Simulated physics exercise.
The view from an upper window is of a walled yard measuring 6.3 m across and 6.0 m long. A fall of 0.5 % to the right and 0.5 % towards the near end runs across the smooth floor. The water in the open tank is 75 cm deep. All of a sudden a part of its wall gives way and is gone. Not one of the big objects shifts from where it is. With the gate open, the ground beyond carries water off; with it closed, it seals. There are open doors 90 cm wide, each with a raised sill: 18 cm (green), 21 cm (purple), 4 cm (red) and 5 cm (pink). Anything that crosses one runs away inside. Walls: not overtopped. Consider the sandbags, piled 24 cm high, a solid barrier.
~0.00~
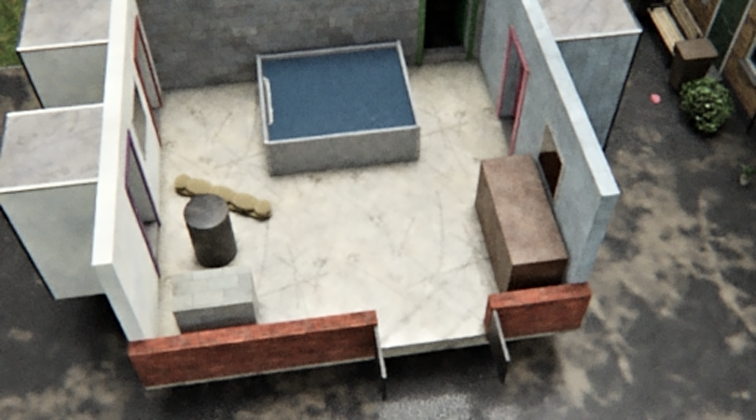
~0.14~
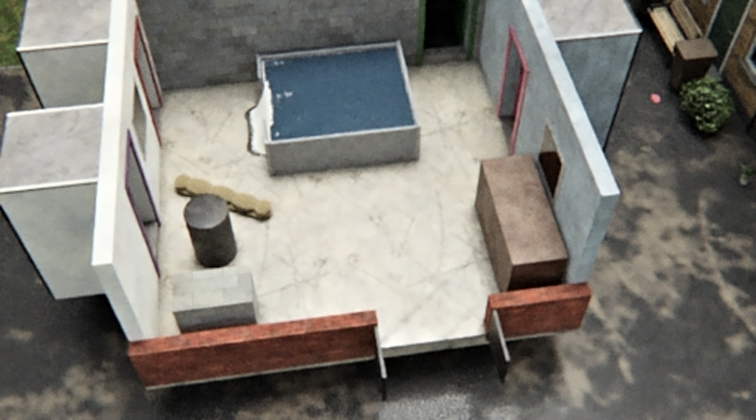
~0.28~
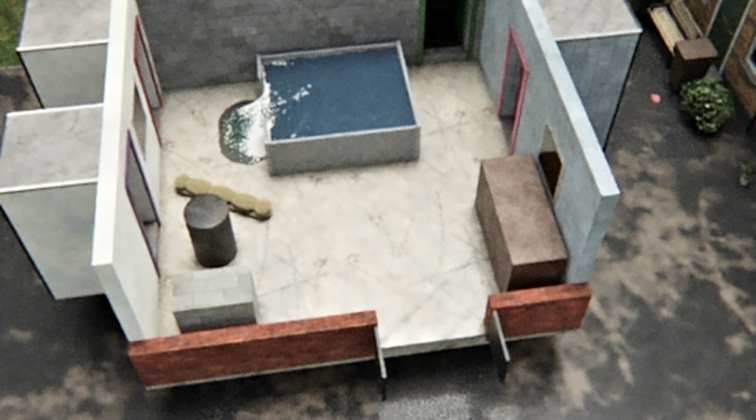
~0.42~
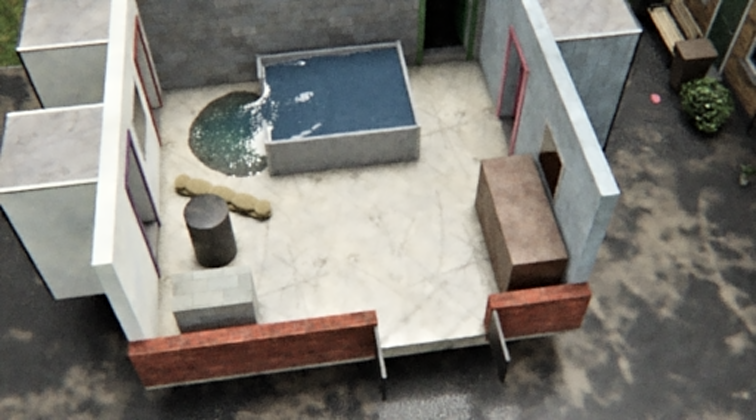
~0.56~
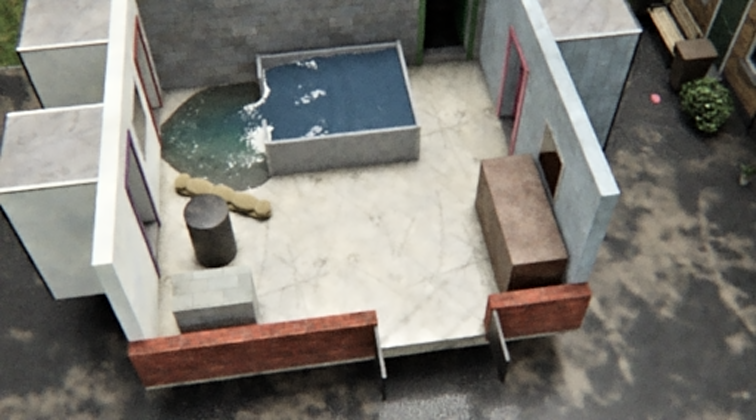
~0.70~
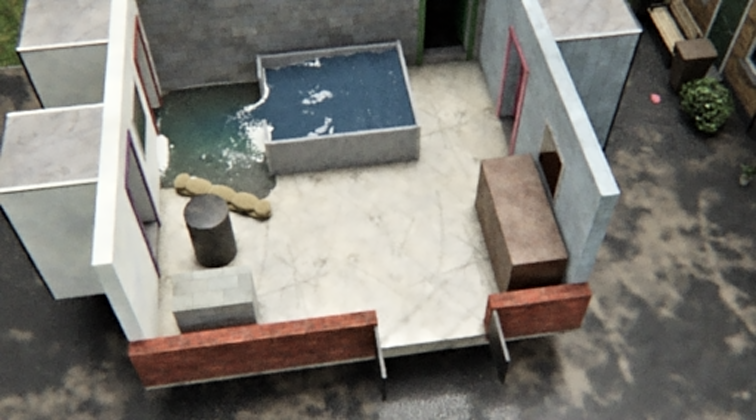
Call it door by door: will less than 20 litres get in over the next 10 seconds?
Green door - yes, less; purple door - yes, less; red door - no, 20 litres or more; pink door - yes, less.
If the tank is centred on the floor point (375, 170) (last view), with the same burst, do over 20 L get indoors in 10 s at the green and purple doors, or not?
Relative to the limit, green is within it and purple is within it.
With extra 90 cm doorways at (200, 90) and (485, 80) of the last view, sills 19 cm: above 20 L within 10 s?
Well, the first is beyond the mark and the second is shy of the mark.
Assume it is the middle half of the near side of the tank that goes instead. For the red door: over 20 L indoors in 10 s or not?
At the red door the limit is not exceeded.
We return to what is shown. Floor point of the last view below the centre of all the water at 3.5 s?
Around (290, 142) in the last picture.
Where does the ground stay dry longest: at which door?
I'd say the pink one.
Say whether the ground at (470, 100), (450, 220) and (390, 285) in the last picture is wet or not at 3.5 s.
In turn: Still dry, dry, dry.
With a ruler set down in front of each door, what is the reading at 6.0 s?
Depths: Green door 3 cm, purple door 4 cm, red door 21 cm, pink door 1 cm.
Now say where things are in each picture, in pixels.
The first picture shows still water, 75 cm deep, in the open tank at (336, 93).
In the second picture, the front is at (257, 109), 0.6 m from the gap at (267, 121); 0.3 m2 of floor is under water; 75 cm left at the back of the open tank.
In the third picture, the front is at (227, 154), 0.9 m from the gap at (267, 122); 1.0 m2 of floor is under water; 75 cm left at the back of the open tank.
In the fourth picture, water pours out at (267, 122) and has run 1.4 m, to (194, 148); typically 8 cm deep outside, 75 cm at the open tank's back.
In the fifth picture, water pours out at (267, 121) and has run 2.0 m, to (161, 130); typically 6 cm deep outside, 75 cm at the open tank's back.
In the sixth picture, the front is at (148, 116), 2.3 m from the gap at (267, 121); 5.0 m2 of floor is under water; 74 cm left at the back of the open tank.
After 1.4 s water covers 20 % of the floor and is deepest (44 cm) near (171, 165); green door not reached, purple door 3 cm at the sill, 0 L in, red door 24 cm at the sill, 150 L in, pink door not reached.
After 2.2 s water covers 30 % of the floor and is deepest (42 cm) near (161, 130); green door not reached, purple door 7 cm at the sill, 0 L in, red door 39 cm at the sill, 382 L in, pink door not reached.
After 3.5 s water covers 45 % of the floor and is deepest (30 cm) near (171, 150); green door not reached, purple door 5 cm at the sill, 0 L in, red door 27 cm at the sill, 715 L in, pink door not reached.
After 6.0 s water covers 80 % of the floor and is deepest (24 cm) near (171, 165); green door 3 cm at the sill, 0 L in, purple door 4 cm at the sill, 0 L in, red door 21 cm at the sill, 1091 L in, pink door not reached.
After 10.0 s water covers 95 % of the floor and is deepest (16 cm) near (202, 185); green door 2 cm at the sill, 0 L in, purple door 3 cm at the sill, 0 L in, red door 13 cm at the sill, 1352 L in, pink door 7 cm at the sill, 7 L in.
